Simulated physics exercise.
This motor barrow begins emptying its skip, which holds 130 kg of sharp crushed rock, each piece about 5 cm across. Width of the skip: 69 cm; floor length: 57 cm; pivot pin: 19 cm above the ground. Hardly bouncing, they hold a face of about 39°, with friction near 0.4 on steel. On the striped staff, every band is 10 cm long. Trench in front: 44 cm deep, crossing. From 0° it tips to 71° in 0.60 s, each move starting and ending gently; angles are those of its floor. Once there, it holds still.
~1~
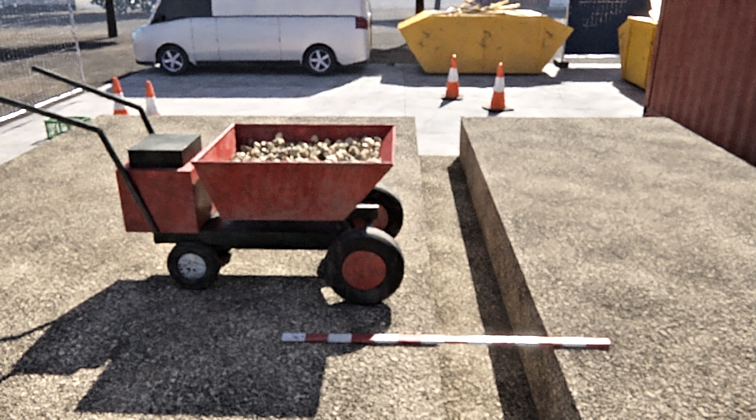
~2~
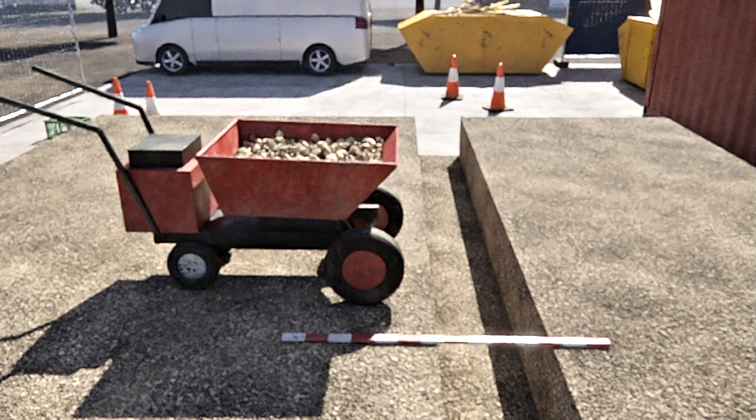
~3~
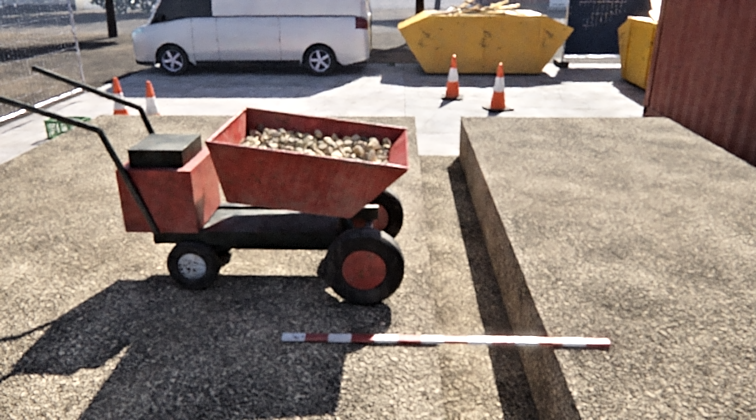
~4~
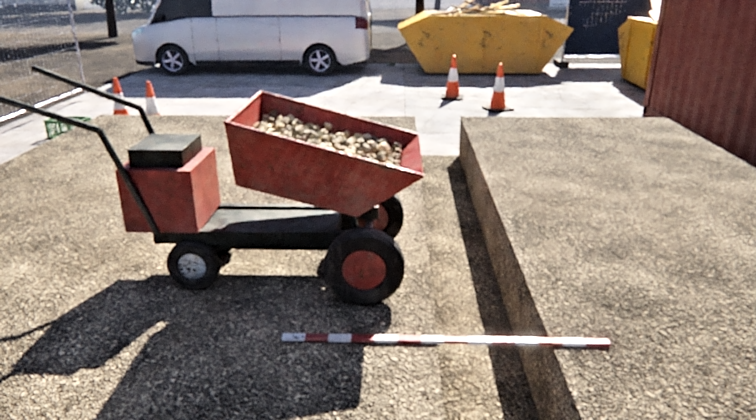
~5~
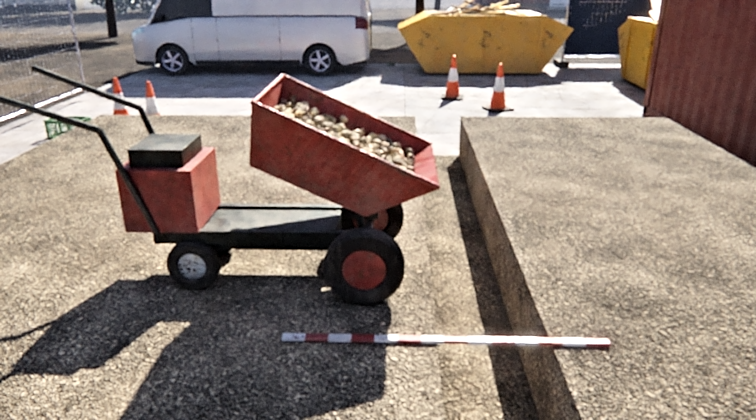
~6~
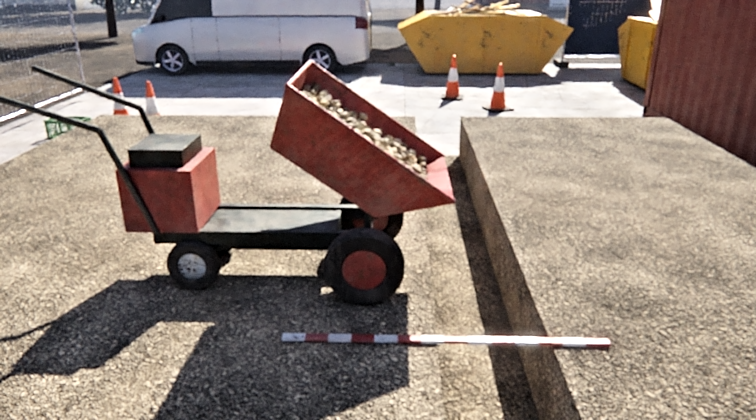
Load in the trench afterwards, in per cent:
63 %.
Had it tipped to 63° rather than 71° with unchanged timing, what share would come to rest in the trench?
Then about 45 per cent.
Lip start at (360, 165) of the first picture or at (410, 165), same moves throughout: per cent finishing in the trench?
Some 90 and some 45 per cent, in that order.
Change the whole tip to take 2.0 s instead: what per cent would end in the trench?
It would be near 90 per cent.
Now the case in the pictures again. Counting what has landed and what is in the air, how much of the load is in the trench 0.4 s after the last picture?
Roughly 20 percent of the load.
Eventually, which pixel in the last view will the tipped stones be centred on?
Somewhere around (507, 325) in the last picture.
Then, 0.1 s after the last picture the floor is at 60°, 100 % in the skip; the foremost stones are at (454, 205).
Then, 0.4 s after the last picture the floor is at 71°, 80 % in the skip, 19 % in the trench, 1 % past the trench; the foremost stones are at (537, 269).
Then, 0.7 s after the last picture the floor is at 71°, 18 % in the skip, 44 % in the trench, 38 % past the trench; the foremost stones are at (690, 283).
Then, 2.7 s after the last picture the floor is at 71°, 0 % in the skip, 63 % in the trench, 36 % past the trench; the foremost stones are past the picture's edge.
